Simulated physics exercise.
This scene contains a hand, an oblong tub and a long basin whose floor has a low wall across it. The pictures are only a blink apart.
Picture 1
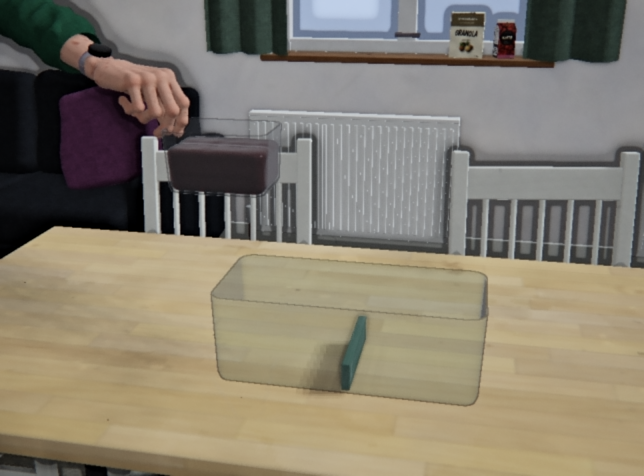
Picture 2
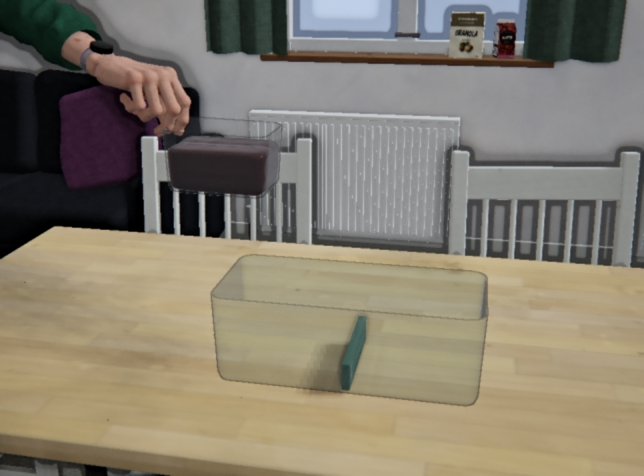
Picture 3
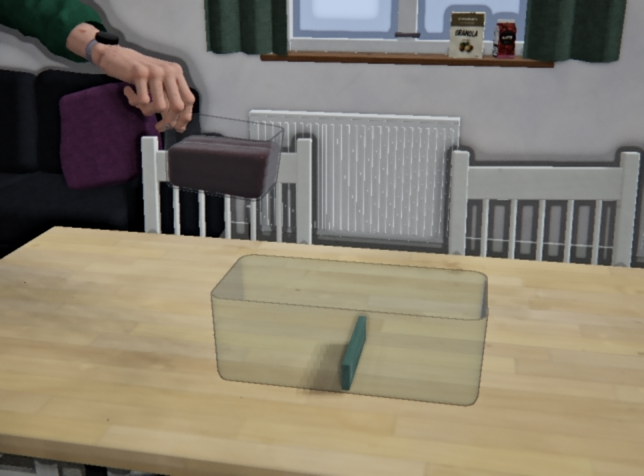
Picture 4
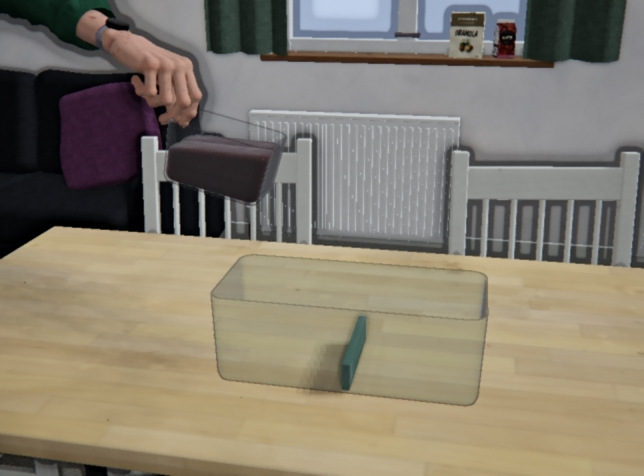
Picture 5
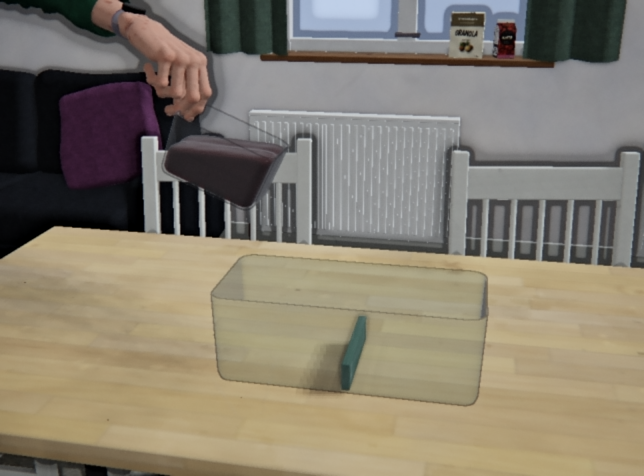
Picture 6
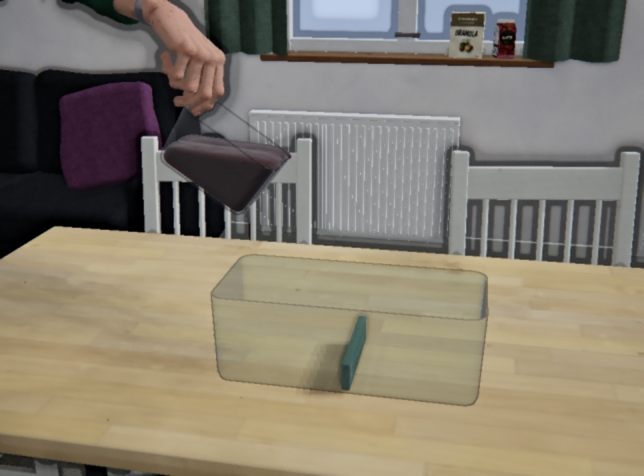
At first, a hand holds a clear tub of dark purplish liquid level above the left end of a long, see-through basin on a wooden table, a low teal wall across its floor. Then the hand rises and moves right, tilting the tub steadily until its right side points steeply downward.
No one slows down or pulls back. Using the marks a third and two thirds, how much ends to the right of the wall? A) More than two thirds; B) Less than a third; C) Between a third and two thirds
Option B: Less than a third.
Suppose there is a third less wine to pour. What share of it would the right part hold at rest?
It comes to 10 per cent or so.
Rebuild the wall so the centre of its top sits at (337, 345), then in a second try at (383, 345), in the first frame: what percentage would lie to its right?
It would come to roughly 40 per cent the first time and roughly 15 per cent the second.
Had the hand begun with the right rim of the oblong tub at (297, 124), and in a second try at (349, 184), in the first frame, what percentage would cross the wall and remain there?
Roughly 40 per cent, then roughly 75 per cent.
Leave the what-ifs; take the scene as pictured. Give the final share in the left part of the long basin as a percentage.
I'd say near 90 in a hundred.
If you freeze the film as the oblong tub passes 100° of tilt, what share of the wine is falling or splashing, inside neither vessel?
Somewhere around 45 per cent of it.
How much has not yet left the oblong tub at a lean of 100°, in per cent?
20 per cent, approximately.
A moment on, the oblong tub is tipped right over and 21 per cent is still to pour, 32 is left of the wall and 0 right of it.
Next, the oblong tub is tipped right over and 2 per cent is still to pour, 86 is left of the wall and 3 right of it.
Then the oblong tub is tipped right over and 0 per cent is still to pour, 90 is left of the wall and 8 right of it.
Later the oblong tub is tipped right over and 0 per cent is still to pour, 89 is left of the wall and 9 right of it.
At rest 89 per cent lies left of the wall, 9 right of it and 2 outside.
